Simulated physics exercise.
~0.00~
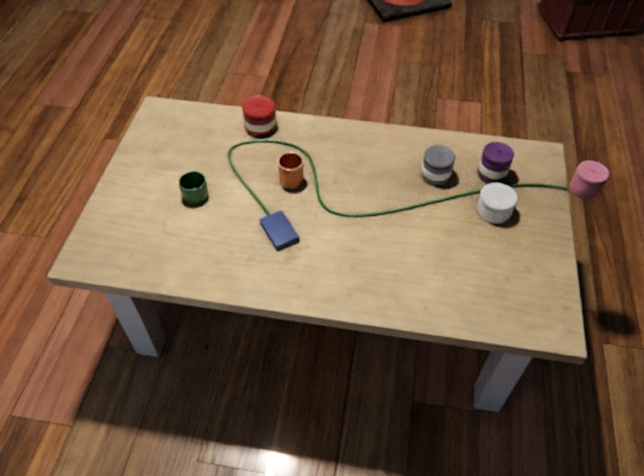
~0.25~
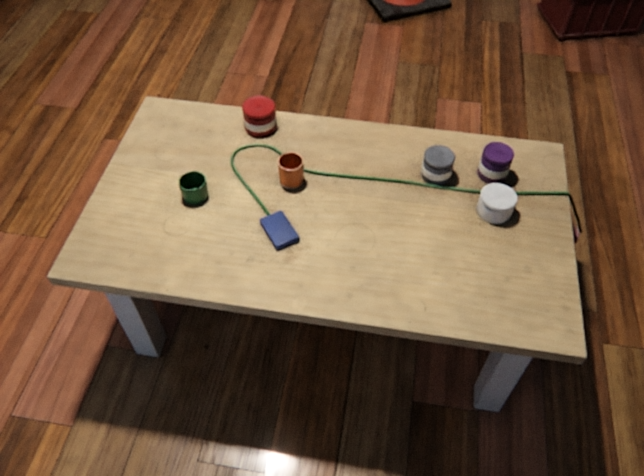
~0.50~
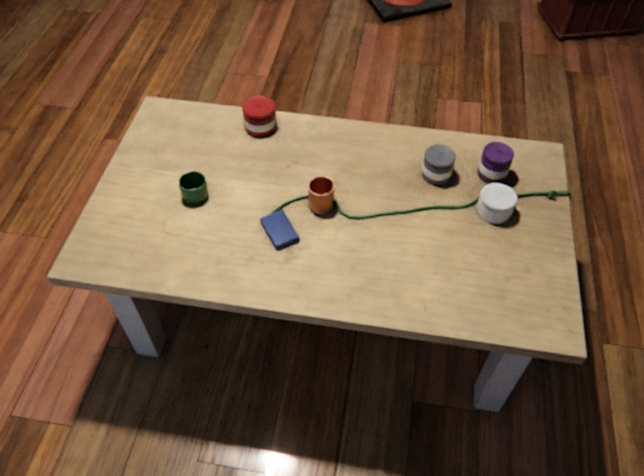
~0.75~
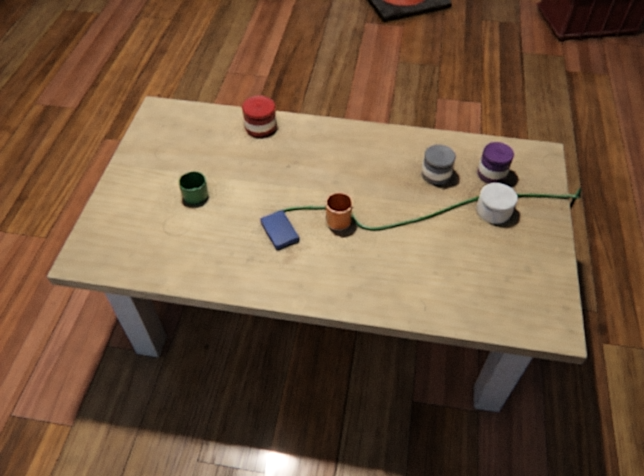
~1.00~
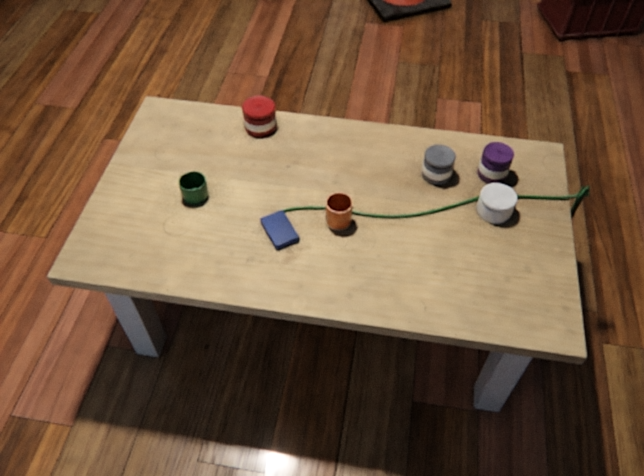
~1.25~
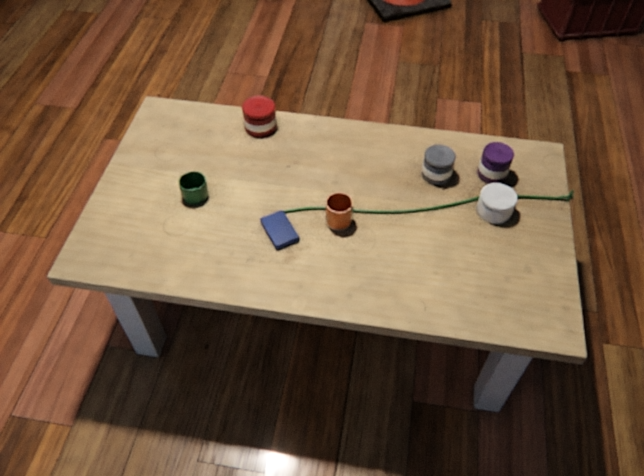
The clip shows a wooden table holding colored containers and a green cable running from a blue phone to a pink object, which drops off the right edge, pulling the cable straighter and dragging the orange mug rightward and toward the viewer before the mug settles, still on the table.
